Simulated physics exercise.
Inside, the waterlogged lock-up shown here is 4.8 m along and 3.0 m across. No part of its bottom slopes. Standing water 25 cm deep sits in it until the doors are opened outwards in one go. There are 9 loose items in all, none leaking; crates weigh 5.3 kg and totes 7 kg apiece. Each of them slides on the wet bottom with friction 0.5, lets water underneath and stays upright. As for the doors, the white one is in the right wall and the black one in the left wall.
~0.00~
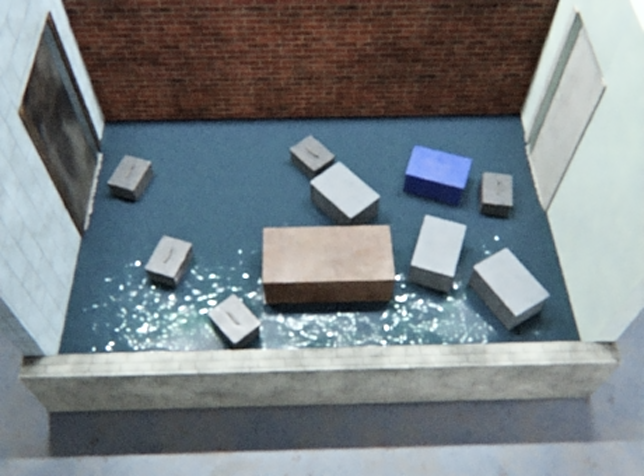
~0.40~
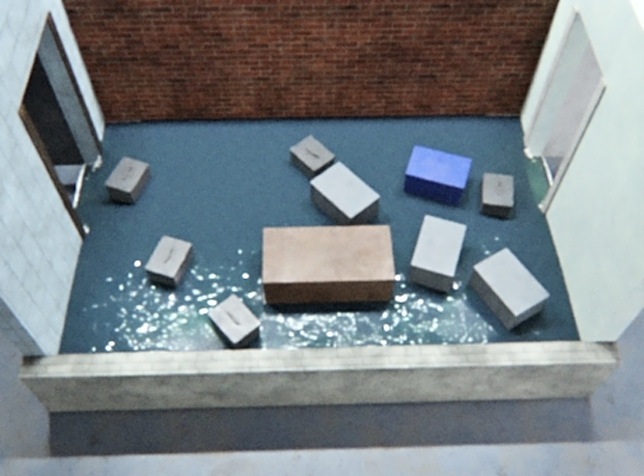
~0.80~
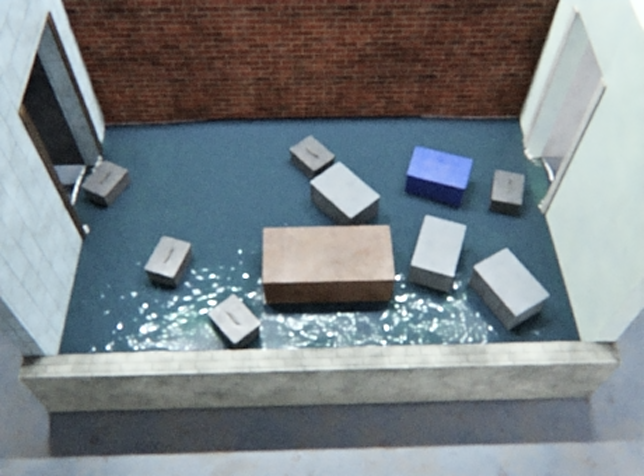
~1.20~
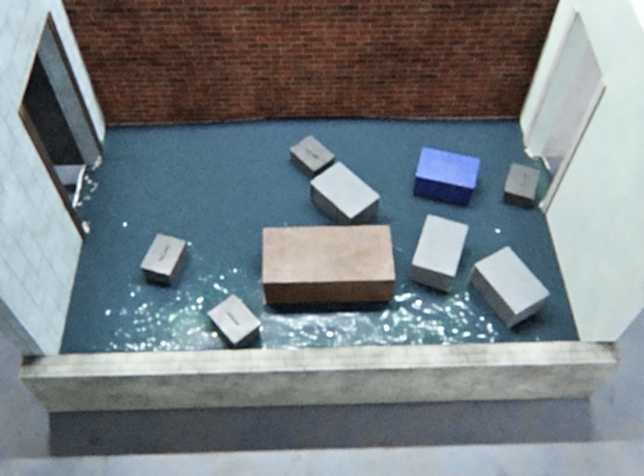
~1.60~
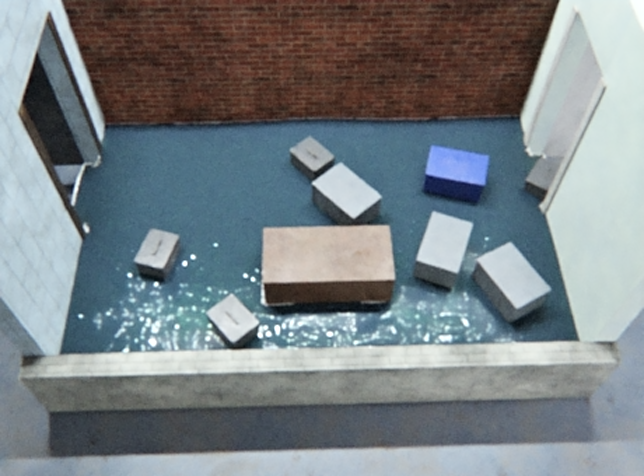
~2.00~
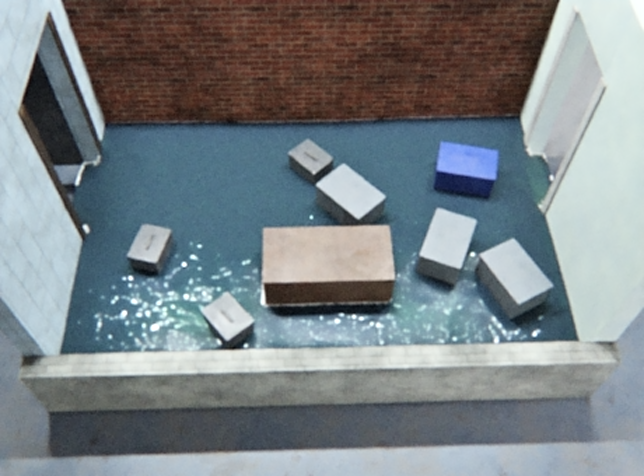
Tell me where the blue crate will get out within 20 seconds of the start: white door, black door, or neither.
As for the blue crate, it's white door.
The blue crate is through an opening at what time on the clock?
Roughly 4.5 s, I'd say.
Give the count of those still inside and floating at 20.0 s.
Count: 2.
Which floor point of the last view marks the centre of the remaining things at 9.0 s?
Close to (366, 210).
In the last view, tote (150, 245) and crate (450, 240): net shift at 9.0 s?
Taking them in order, the first is washed out and the second is 120 cm.
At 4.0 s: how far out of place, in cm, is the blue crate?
Shift: About 100 cm.
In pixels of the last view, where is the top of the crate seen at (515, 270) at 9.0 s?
(539, 181), give or take.
After 4.0 s the blue crate is near (526, 155), 1.0 m from its start, afloat; 2 of 9 are out; 7 afloat.
After 9.0 s the blue crate has gone out by the white door; 4 of 9 are out; 5 afloat.
After 16.0 s the blue crate has gone out by the white door; 6 of 9 are out; 3 afloat.
After 20.0 s the blue crate has gone out by the white door; 7 of 9 are out; 2 afloat.
